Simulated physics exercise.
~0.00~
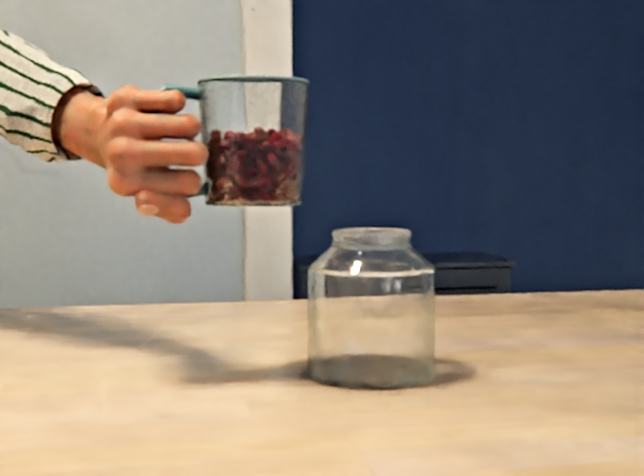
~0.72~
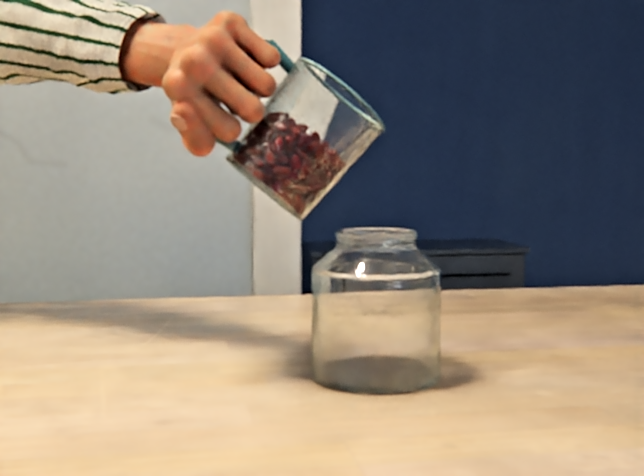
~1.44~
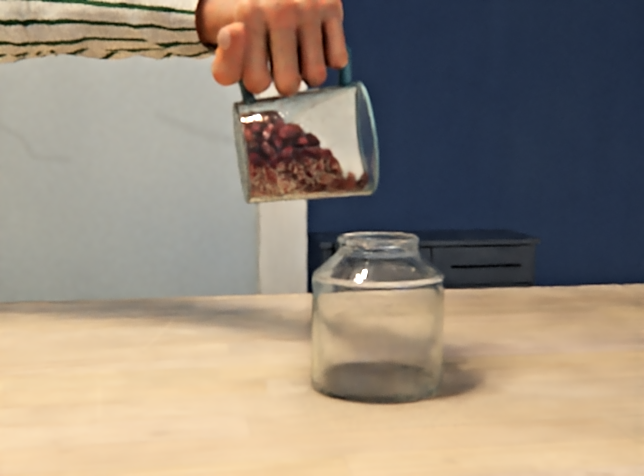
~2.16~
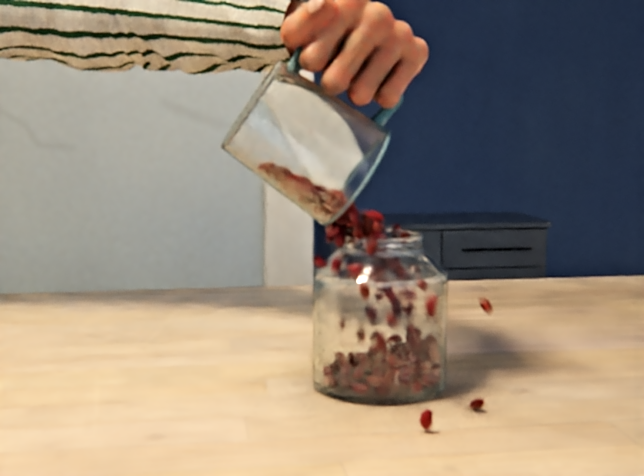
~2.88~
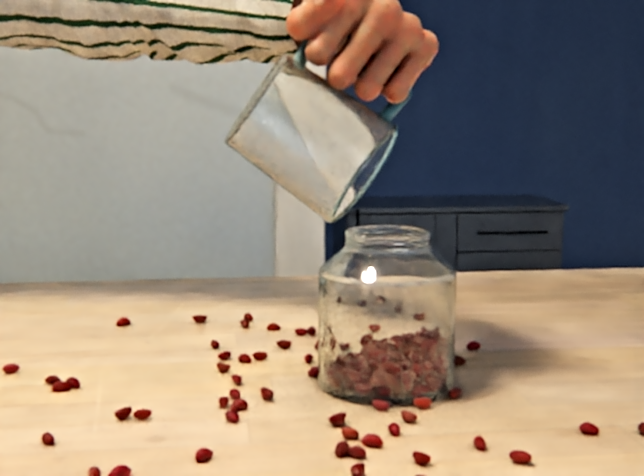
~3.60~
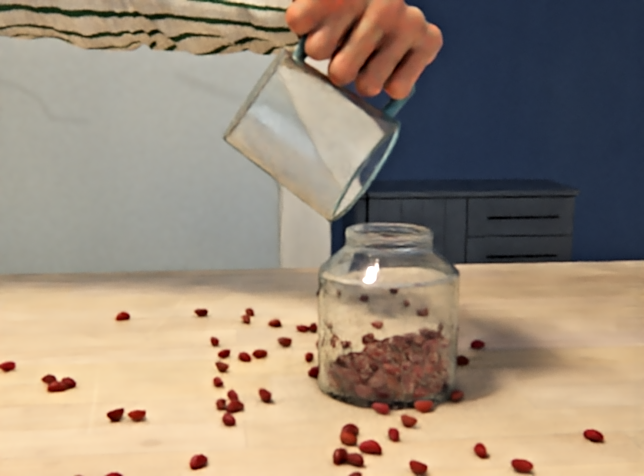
A hand tips a glass cup of red beans into a jar, scattering some across the table.
